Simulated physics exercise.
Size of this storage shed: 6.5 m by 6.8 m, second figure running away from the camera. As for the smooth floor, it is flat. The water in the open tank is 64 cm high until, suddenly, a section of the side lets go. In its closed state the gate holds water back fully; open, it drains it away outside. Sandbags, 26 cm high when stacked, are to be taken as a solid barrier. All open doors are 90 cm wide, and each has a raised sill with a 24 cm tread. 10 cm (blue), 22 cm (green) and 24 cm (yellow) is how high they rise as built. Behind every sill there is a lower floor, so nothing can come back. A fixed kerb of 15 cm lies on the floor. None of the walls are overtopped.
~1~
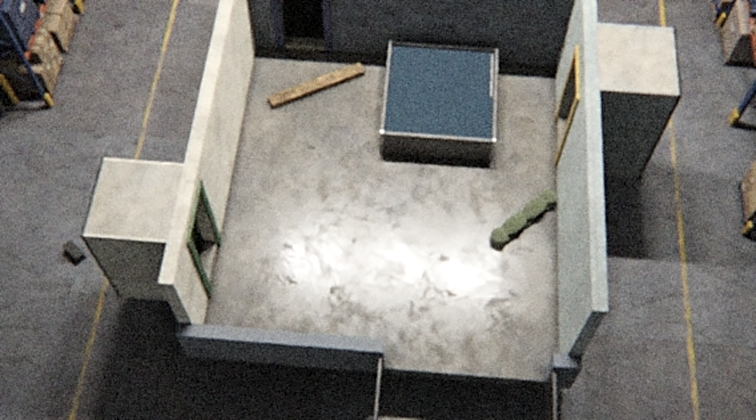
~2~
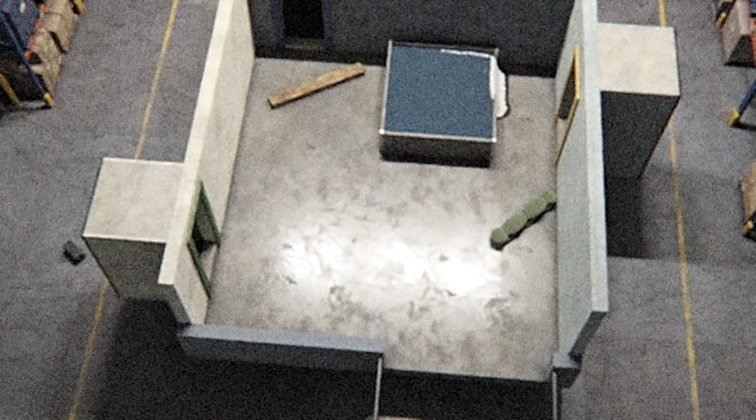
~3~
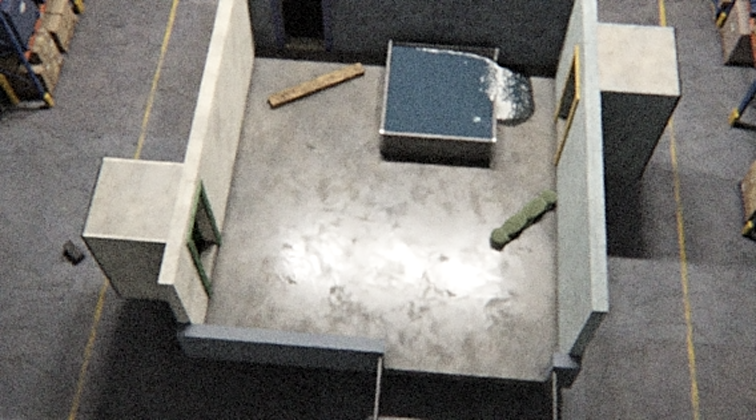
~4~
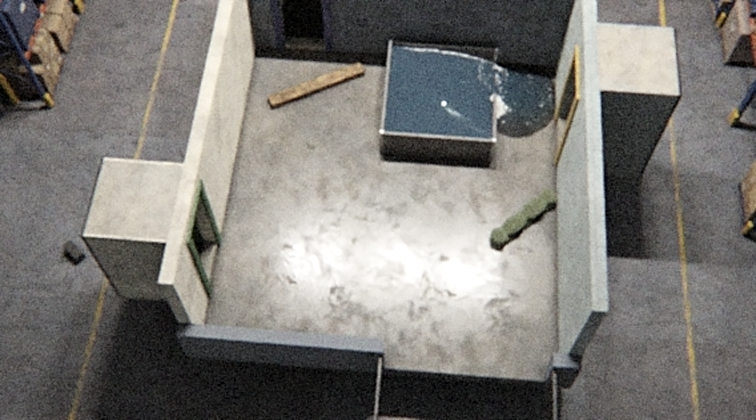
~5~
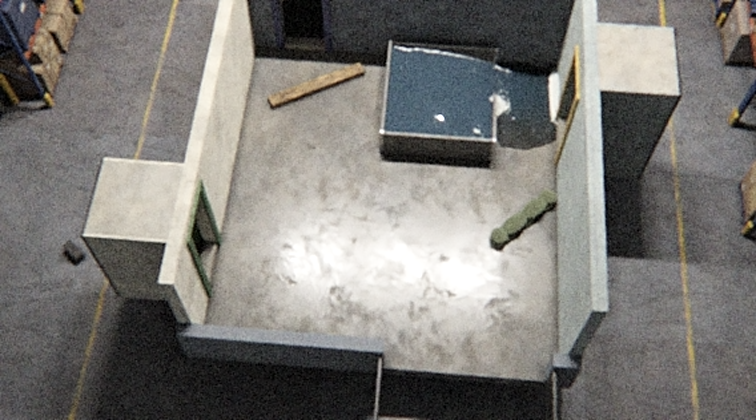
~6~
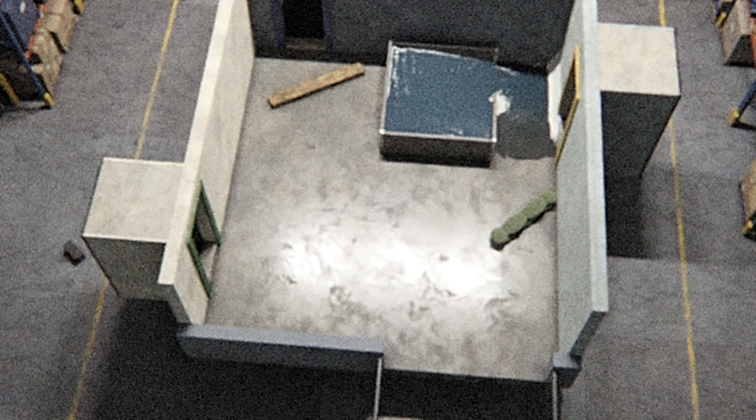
A roofless storage shed with pale walls and a smooth grey floor stands in a dim warehouse, seen from high above by a still camera. An open tank of dark blue water sits near the back wall, with a wooden plank to its left, a lumpy green object at lower right, and yellow and green doorframes. Water bursts through the tank's right side, foams, and spreads across the floor to the yellow door.
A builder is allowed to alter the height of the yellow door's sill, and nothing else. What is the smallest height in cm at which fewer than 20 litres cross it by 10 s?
About 21 cm.
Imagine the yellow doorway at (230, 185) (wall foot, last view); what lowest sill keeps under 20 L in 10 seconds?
Minimum: Close to 6.0 cm.
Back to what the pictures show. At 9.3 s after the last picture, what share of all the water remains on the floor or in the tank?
Something like 92 per cent of it remains.
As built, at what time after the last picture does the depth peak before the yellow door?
Peak time: Around 1.6 s.
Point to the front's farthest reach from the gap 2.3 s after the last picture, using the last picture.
Around (558, 322).
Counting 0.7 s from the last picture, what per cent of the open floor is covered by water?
The wet part is about 10 per cent.
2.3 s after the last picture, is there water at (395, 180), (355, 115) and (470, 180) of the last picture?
In that order: Still dry, dry, under water.
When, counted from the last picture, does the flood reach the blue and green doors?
Times: Blue = 2.2 s, green = 4.0 s.
Then, 0.7 s after the last picture water covers 10 % of the floor, deepest (55 cm) near (530, 83); 20 cm at the yellow door, 0 litres in over its 24 cm sill.
Then, 2.3 s after the last picture water covers 30 % of the floor, deepest (39 cm) near (548, 194); 23 cm at the yellow door, 8 litres in over its 24 cm sill.
Then, 9.3 s after the last picture water covers 90 % of the floor, deepest (12 cm) near (548, 194); 9 cm at the yellow door, 9 litres in over its 24 cm sill.
At the yellow door as built, the water peaked near 25 cm, 1.5 s after the last picture.
Run again over the same 10 s with other heights there, 29 litres in over 19.5 cm, 6 litres over 26 cm. The limit of 20 litres is kept from about 21 cm up.
